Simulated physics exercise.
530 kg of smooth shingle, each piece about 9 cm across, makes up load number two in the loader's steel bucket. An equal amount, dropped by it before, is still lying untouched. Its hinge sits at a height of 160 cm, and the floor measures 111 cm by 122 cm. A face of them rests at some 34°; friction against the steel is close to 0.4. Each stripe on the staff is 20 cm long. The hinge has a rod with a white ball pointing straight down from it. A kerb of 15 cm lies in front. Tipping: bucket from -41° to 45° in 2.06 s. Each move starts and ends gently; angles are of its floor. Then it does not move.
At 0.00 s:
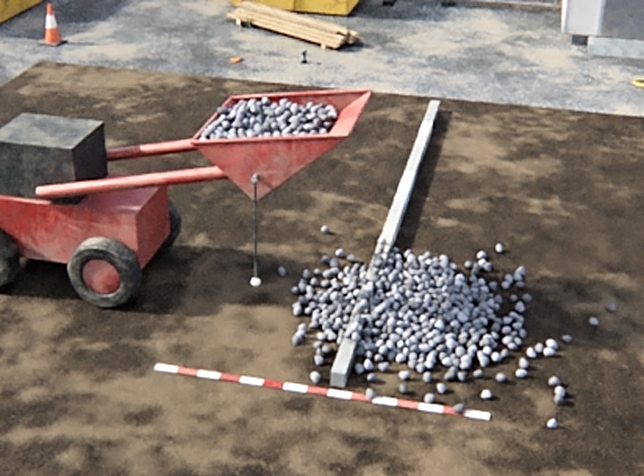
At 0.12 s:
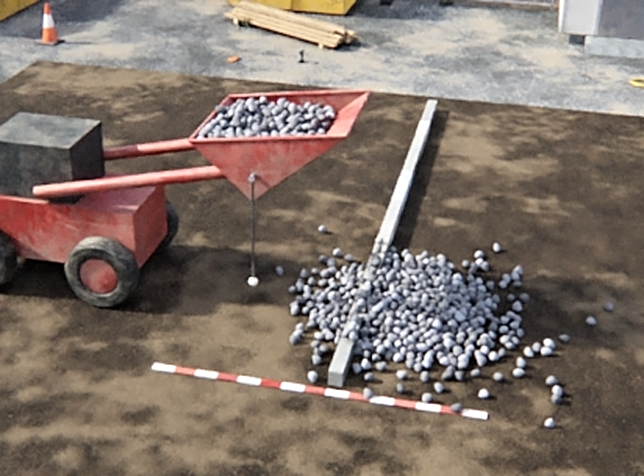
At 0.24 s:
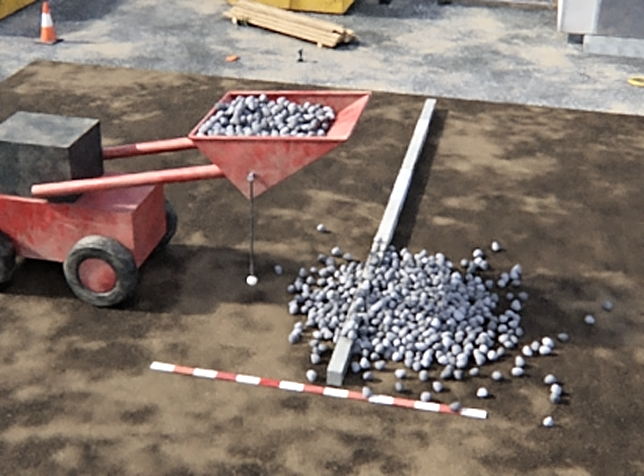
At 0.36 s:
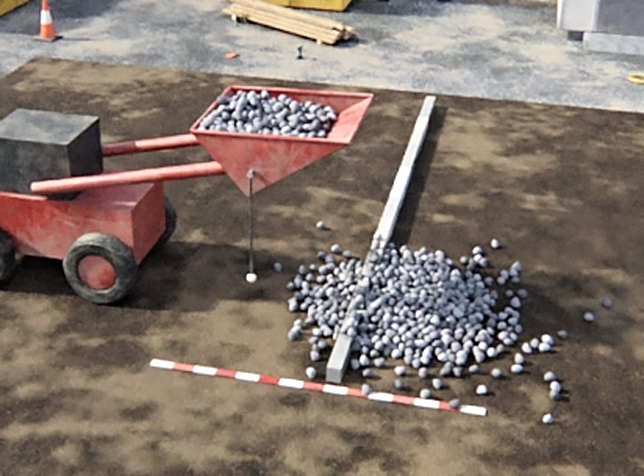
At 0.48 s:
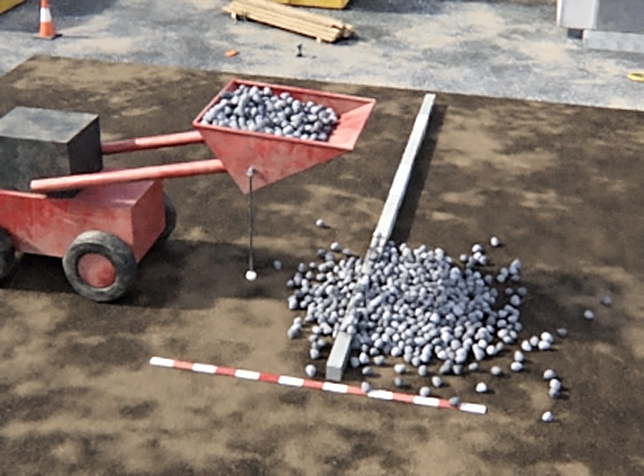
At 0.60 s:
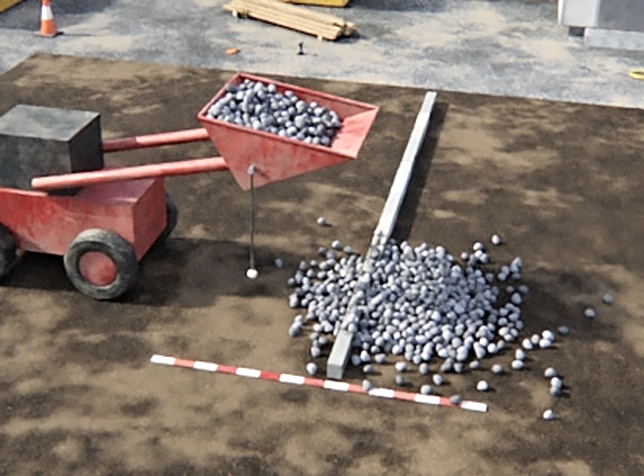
A red loader with a dark grey block on its back stands at the left of a brown dirt yard, seen from above in sunlight, its raised bucket full of grey stones. A loose heap of similar stones lies across a pale kerb at right, behind a red-and-white staff, with a cone and planks beyond. The bucket slowly tilts, its right lip lowering as the stones inside shift, while the view drifts very slightly.
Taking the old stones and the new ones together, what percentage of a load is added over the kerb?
About 67 per cent.
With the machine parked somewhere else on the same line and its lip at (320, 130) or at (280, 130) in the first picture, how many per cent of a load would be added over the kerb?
I'd guess close to 30 per cent first and close to 5 per cent second.
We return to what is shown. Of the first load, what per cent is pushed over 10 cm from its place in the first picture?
Close to 25 in a hundred of them.
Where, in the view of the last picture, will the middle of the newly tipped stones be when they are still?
In the last view, somewhere near (387, 289).
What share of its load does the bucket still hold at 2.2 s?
Around 10 per cent of the load is still inside.
After 1.5 s the floor is at 31°; in per cent of one load, 96 in the bucket, 24 on this side of the kerb, 79 over the kerb; the foremost stones are at (593, 350).
After 2.2 s the floor is at 45°; in per cent of one load, 12 in the bucket, 64 on this side of the kerb, 124 over the kerb; the foremost stones are at (593, 350).
After 2.5 s the floor is at 45°; in per cent of one load, 0 in the bucket, 56 on this side of the kerb, 144 over the kerb; the foremost stones are at (593, 350).
After 5.3 s the floor is at 45°; in per cent of one load, 0 in the bucket, 53 on this side of the kerb, 147 over the kerb; the foremost stones are at (593, 350). Net gain over the kerb, 67.
